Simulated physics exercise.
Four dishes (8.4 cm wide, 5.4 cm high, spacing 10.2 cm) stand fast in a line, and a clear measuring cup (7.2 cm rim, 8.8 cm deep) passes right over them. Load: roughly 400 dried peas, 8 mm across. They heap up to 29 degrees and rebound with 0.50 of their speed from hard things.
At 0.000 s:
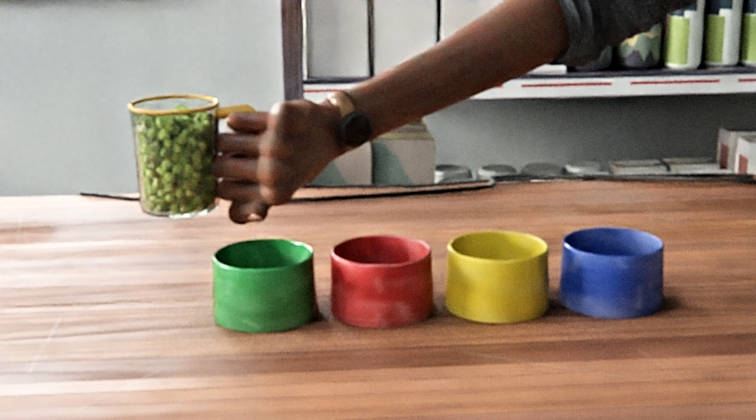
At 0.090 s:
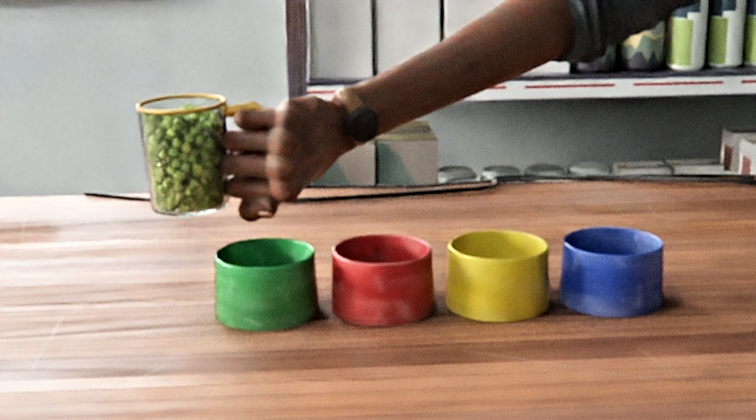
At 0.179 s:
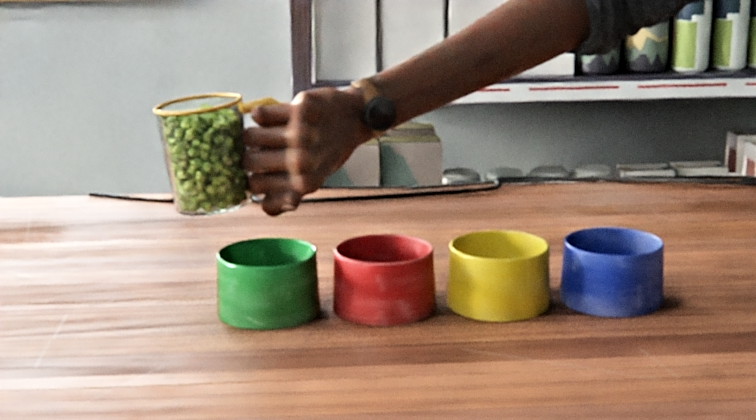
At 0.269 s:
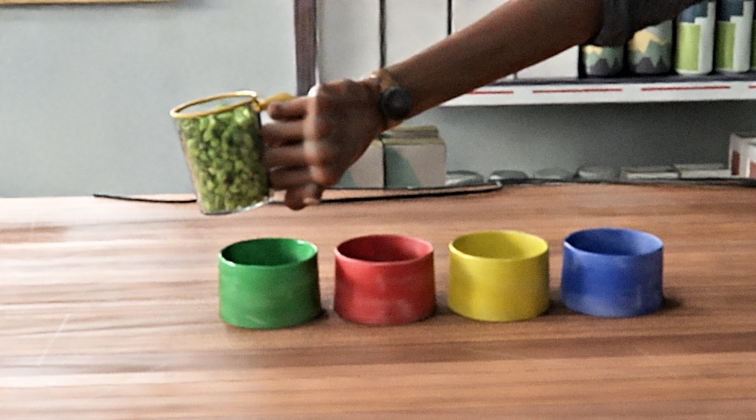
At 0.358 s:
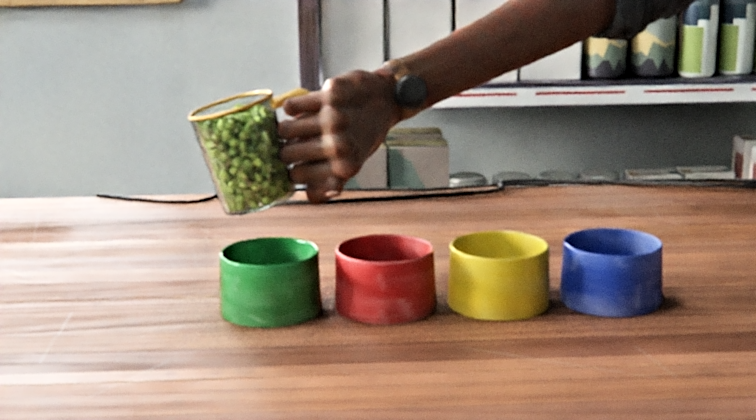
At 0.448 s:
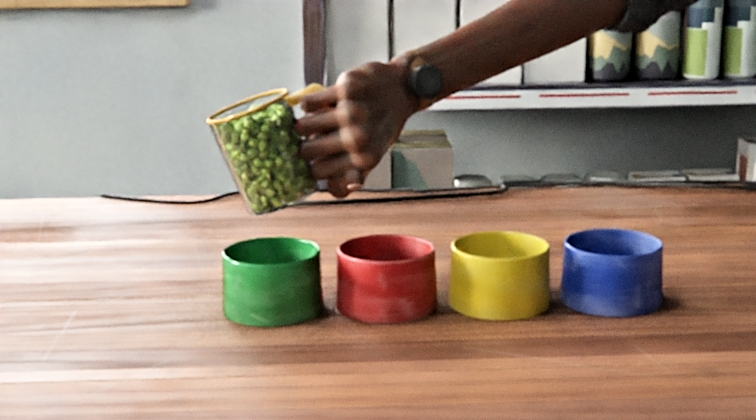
A hand moves a clear cup of green peas rightward above four colored dishes, gradually tilting it.
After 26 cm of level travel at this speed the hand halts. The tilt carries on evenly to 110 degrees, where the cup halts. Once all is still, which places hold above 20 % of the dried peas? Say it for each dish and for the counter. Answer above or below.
Red dish: Above; blue dish: Below; green dish: Below; yellow dish: Below; on the counter: Below.
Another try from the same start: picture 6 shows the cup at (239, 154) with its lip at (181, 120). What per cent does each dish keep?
Red 90; blue 0; green 0; yellow 0.
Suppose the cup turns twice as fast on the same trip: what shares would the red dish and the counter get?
In that case red 80, counter 20.
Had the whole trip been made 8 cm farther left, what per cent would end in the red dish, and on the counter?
Red 10; counter 60.
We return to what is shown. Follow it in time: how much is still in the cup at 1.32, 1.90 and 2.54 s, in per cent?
In turn: 100, 95, 25.
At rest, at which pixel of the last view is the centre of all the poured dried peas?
Around (394, 276).
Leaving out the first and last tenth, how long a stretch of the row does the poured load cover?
About 6 cm.
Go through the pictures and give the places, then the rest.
In the first frame, cup at (177, 156), tilt 0 degrees, lip at (130, 105), moved 0.0 cm; middle of the pieces at (177, 154); green dish at (263, 254); red dish at (381, 250); yellow dish at (498, 246); blue dish at (613, 242).
In the second frame, cup at (186, 155), tilt 2 degrees, lip at (138, 106), moved 0.6 cm; middle of the pieces at (185, 153).
In the third frame, cup at (206, 155), tilt 6 degrees, lip at (156, 109), moved 2.0 cm; middle of the pieces at (205, 153).
In the fourth frame, cup at (226, 154), tilt 10 degrees, lip at (173, 113), moved 3.6 cm; middle of the pieces at (225, 152).
In the fifth frame, cup at (246, 154), tilt 14 degrees, lip at (190, 117), moved 5.1 cm; middle of the pieces at (244, 152).
In the sixth frame, cup at (266, 153), tilt 19 degrees, lip at (208, 121), moved 6.7 cm; middle of the pieces at (265, 152); green dish at (271, 251); red dish at (386, 248); yellow dish at (500, 246); blue dish at (613, 243). Its pace works out near 50 degrees a second; the hand travels 17 cm a second.
After 1.32 s, tilt 61 degrees; cup holds 100 %.
After 1.90 s, tilt 89 degrees; cup holds 95 %, red 5 %.
Then, at 2.54 s, tilt 110 degrees; cup holds 25 %, red 70 %.
In the end, at 3.6 s, red 90 %, blue 0 %, green 0 %, yellow 0 %, counter 10 %.
